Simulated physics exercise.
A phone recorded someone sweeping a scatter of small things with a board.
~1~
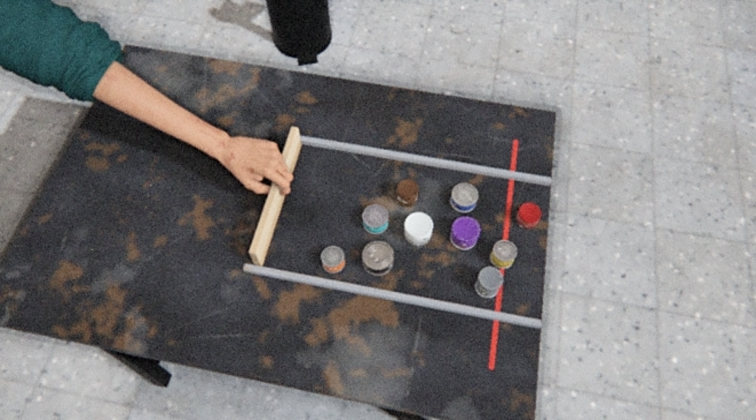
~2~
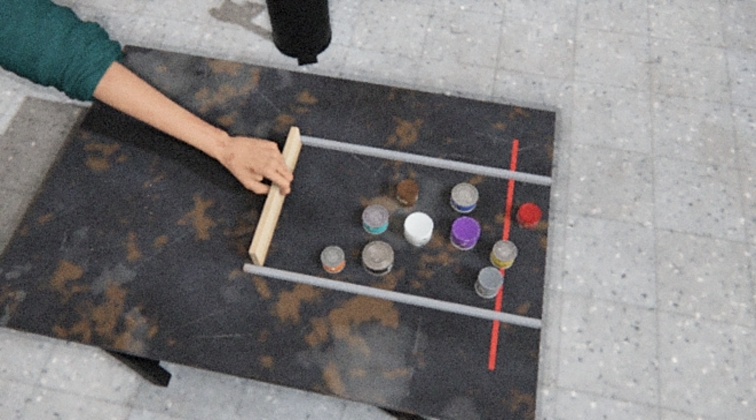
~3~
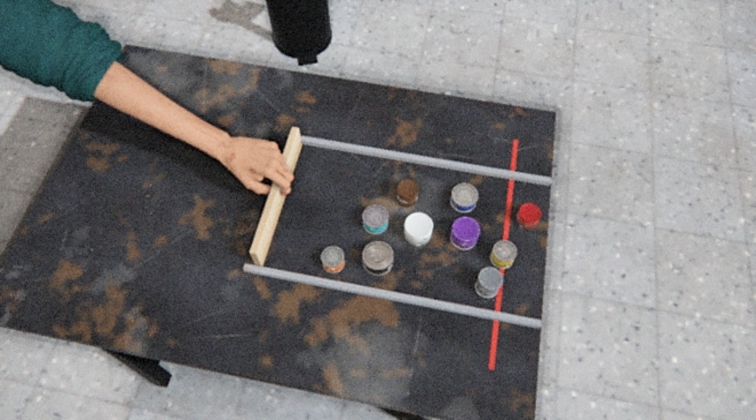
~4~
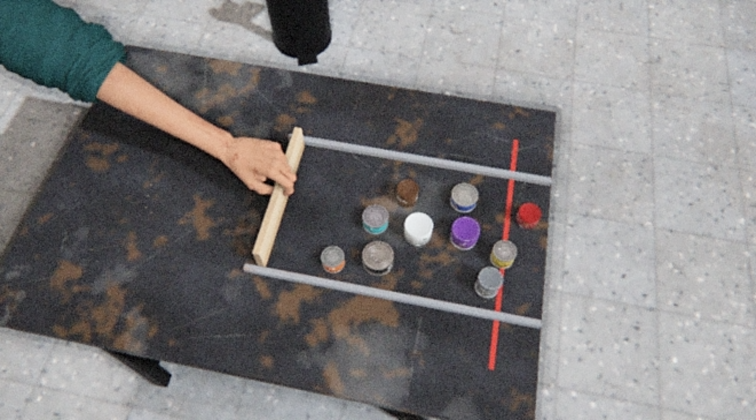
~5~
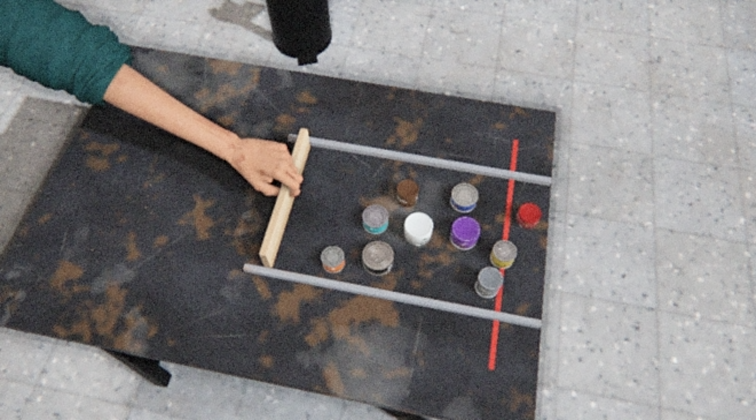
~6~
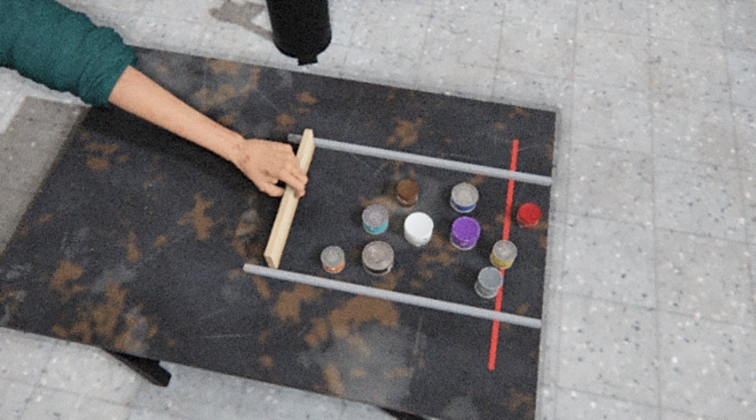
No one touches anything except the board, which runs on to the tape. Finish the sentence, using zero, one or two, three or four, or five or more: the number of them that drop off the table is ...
The number that drop off the table is one or two.
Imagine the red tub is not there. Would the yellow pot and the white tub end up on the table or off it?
Well, the yellow pot goes off the edge while the white tub is still there.
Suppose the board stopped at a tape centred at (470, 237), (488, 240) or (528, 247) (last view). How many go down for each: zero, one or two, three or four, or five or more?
Place by place, the answers come out as zero; just one or two; five or more.
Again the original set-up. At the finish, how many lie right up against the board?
At rest, 5 are in contact.
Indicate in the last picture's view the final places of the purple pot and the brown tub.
Approximately (535, 233) for one, approximately (520, 214) for the other.
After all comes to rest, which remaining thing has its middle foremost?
It is the white tub.
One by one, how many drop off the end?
It comes to 1.
A little later, none off yet; red tub at rest near (529, 216); yellow pot at rest near (503, 255); grey tin at rest near (489, 283).
When it is over, the number that fall off is one or two; down, yellow pot.
